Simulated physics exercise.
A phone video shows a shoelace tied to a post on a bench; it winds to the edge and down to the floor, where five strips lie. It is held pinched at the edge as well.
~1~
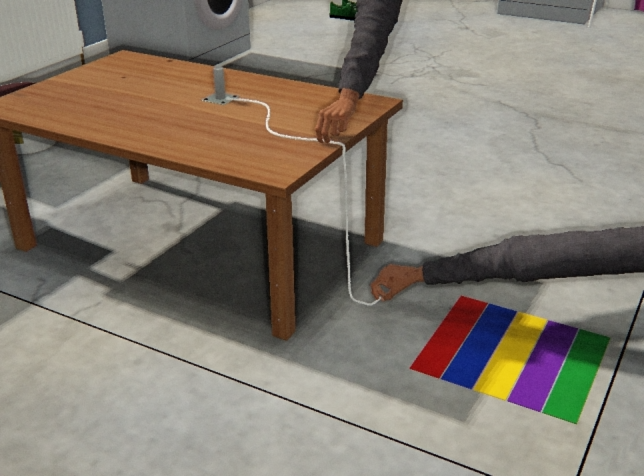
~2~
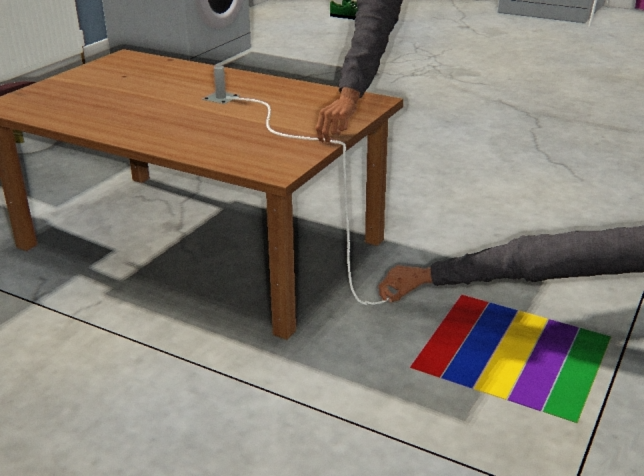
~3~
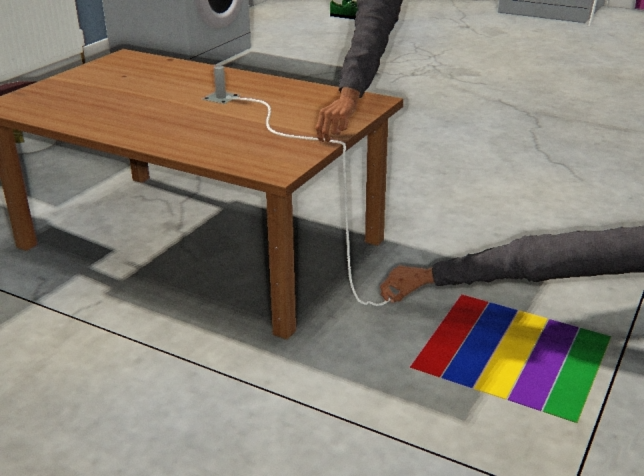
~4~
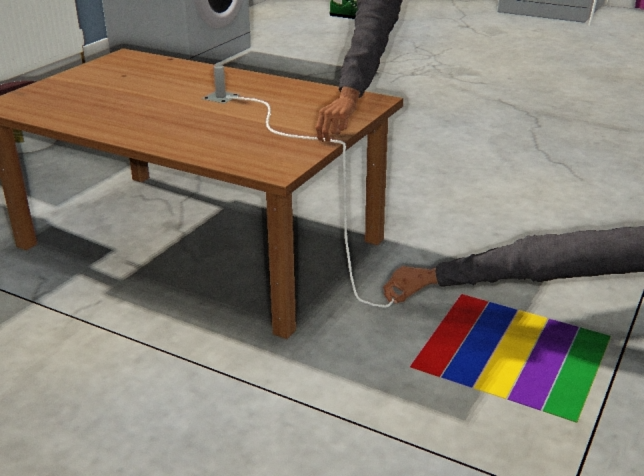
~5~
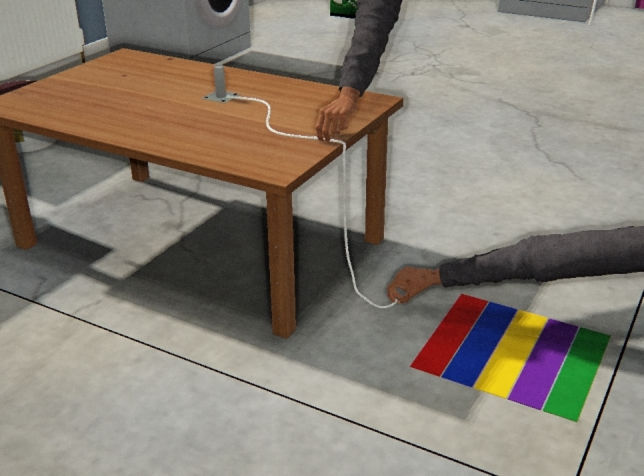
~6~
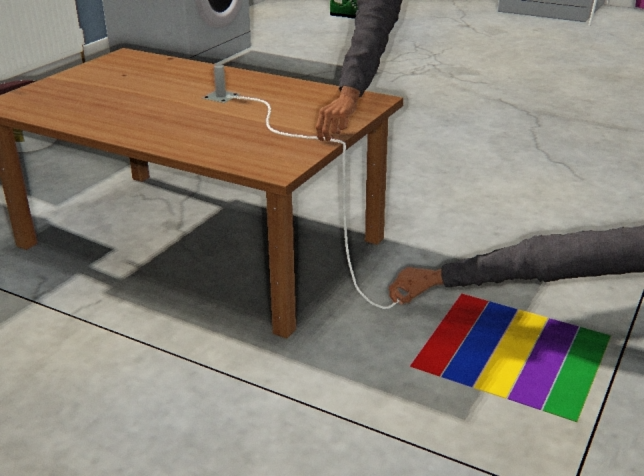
A hand low on the right, pinching the free end of a white shoelace near the floor, shifts slightly to the right in small steps, drawing the hanging part gently outward. Another hand holds the lace at the edge of a brown wooden table, where it winds from a small grey post. The fixed, raised view shows a cracked concrete floor with red, blue, yellow, purple and green strips.
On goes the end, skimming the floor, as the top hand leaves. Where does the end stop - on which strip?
On the yellow strip.
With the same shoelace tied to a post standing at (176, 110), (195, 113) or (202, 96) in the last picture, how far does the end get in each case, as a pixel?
About (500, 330), (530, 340) and (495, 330).
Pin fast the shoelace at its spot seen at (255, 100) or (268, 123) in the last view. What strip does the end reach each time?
That would give yellow the first time and blue the second.
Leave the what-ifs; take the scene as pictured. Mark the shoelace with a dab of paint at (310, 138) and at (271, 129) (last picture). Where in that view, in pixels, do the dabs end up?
First point (341, 139), second point (307, 126).
Early on, end near (463, 320); over red.
Midway, end near (496, 330); over blue.
At the end of the slack, end near (517, 336); over yellow. It gets as far as the yellow strip.
